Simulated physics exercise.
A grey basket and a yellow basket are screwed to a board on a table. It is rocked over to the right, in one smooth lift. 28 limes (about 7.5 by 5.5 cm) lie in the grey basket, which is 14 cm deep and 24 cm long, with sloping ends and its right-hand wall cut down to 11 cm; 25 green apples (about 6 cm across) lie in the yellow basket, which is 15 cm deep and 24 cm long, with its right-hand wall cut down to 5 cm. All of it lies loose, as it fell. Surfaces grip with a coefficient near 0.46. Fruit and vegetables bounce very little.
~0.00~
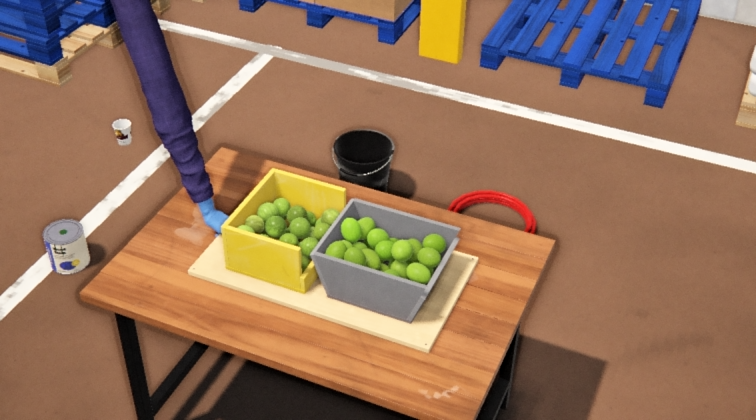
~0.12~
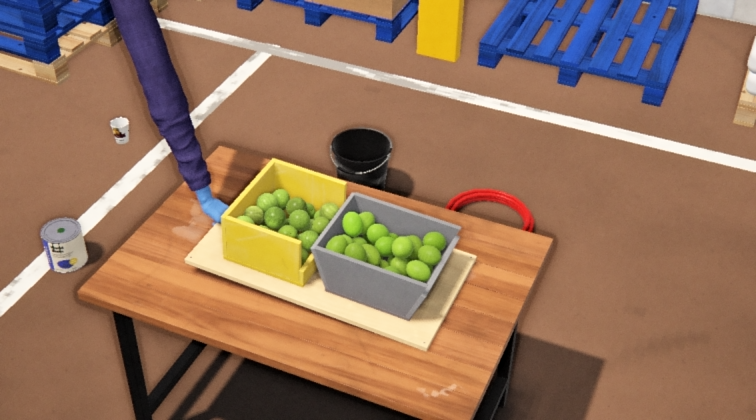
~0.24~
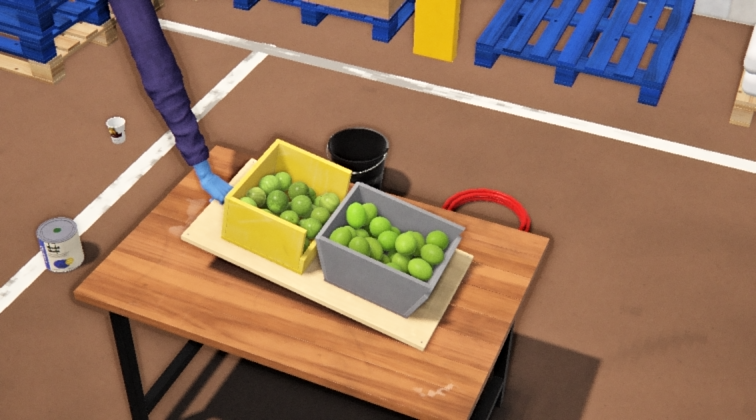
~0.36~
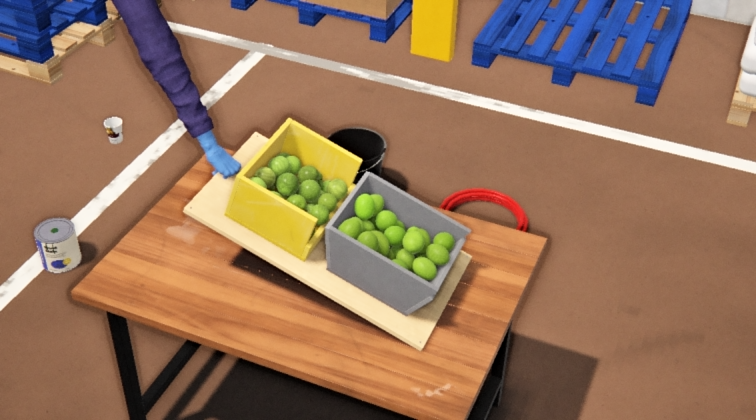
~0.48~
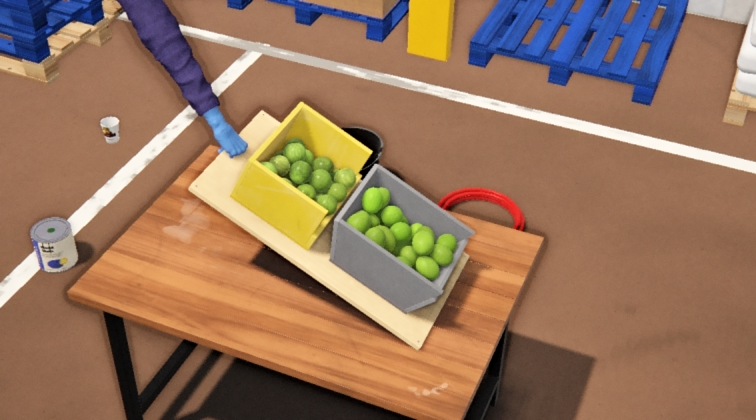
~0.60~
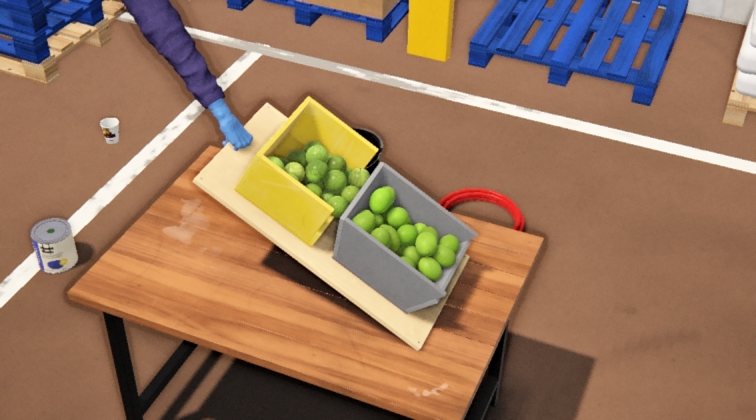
Warehouse table with a blue-gloved hand lifting the left end of a board, tilting yellow and grey baskets of green fruit rightward.
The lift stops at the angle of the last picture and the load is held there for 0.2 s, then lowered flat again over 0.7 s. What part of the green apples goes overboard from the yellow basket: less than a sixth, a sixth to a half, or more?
Fewer than one in six of the green apples leave the yellow basket.
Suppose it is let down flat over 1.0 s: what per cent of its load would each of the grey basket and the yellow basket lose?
In that case grey basket 0, yellow basket 0 per cent.
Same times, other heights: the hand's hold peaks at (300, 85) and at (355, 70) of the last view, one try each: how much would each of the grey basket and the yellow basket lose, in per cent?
Grey basket 20 then 40, yellow basket 20 then 60 per cent.
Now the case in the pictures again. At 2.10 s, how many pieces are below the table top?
Some 0 pieces.
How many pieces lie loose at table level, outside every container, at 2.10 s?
Some 1 pieces.
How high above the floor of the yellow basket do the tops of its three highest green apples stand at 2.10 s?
Some 12 cm.
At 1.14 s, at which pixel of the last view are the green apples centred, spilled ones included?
Near (294, 208).
After 0.84 s, tilt 29°; grey basket 28 in, 0 out and yellow basket 24 in, 1 out.
After 1.14 s, tilt 15°; grey basket 28 in, 0 out and yellow basket 24 in, 1 out.
After 1.56 s, tilt 0°; grey basket 28 in, 0 out and yellow basket 24 in, 1 out.
Outcome (at 2.10 s), grey basket 28 in, 0 out and yellow basket 24 in, 1 out. Asked share, 1 of 25, 4 per cent.
